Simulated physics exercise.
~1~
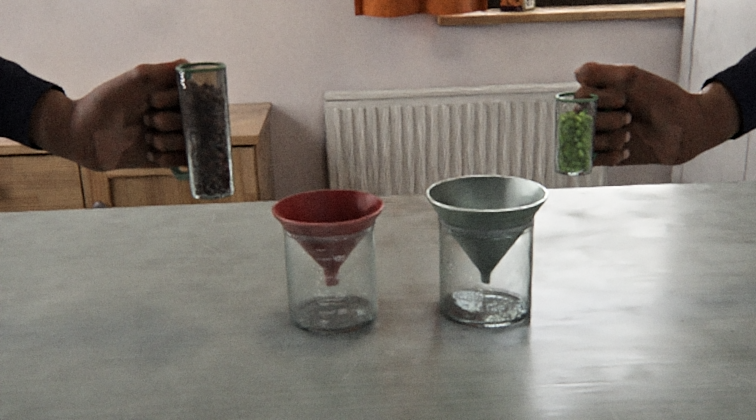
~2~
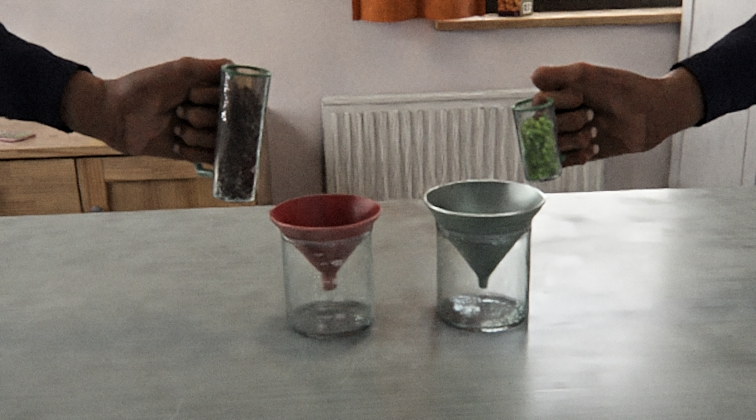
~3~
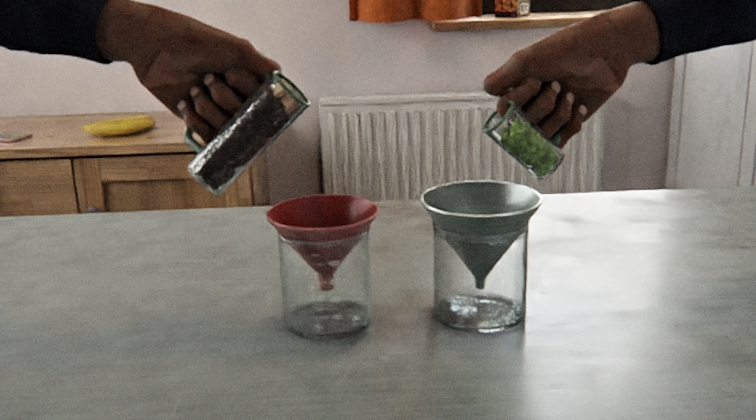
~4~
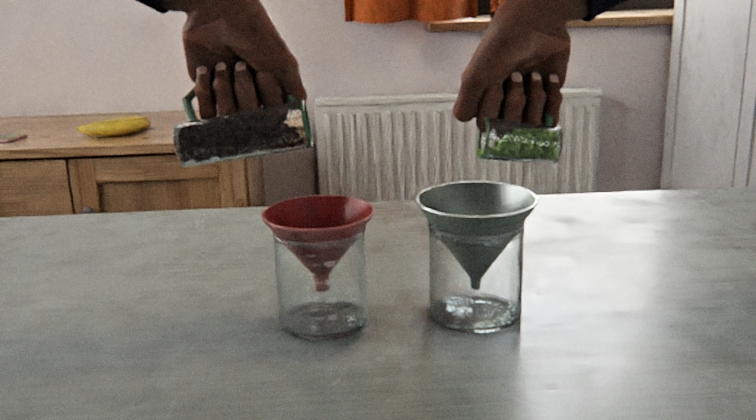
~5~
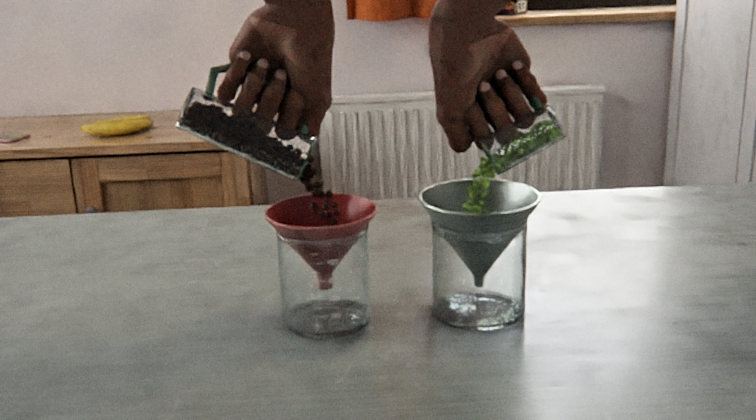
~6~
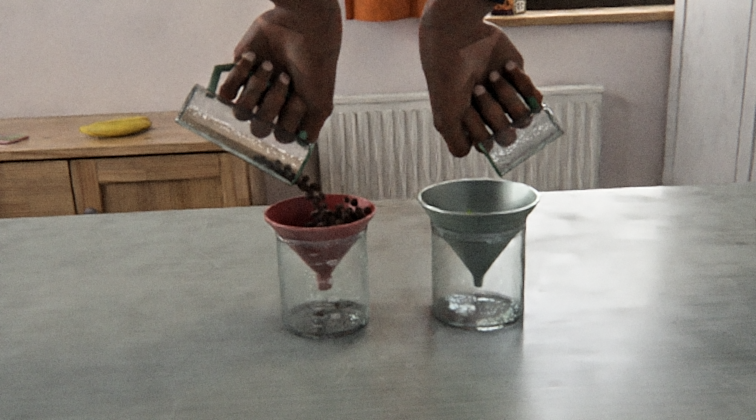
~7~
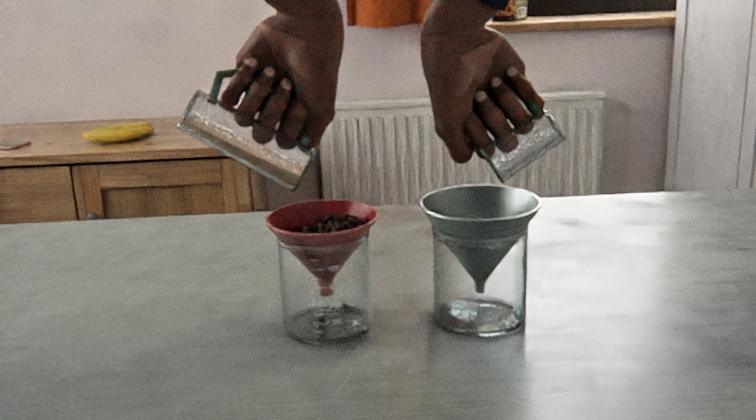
Two hands tip dark and green pieces into funnels, where nearly all stay stuck.
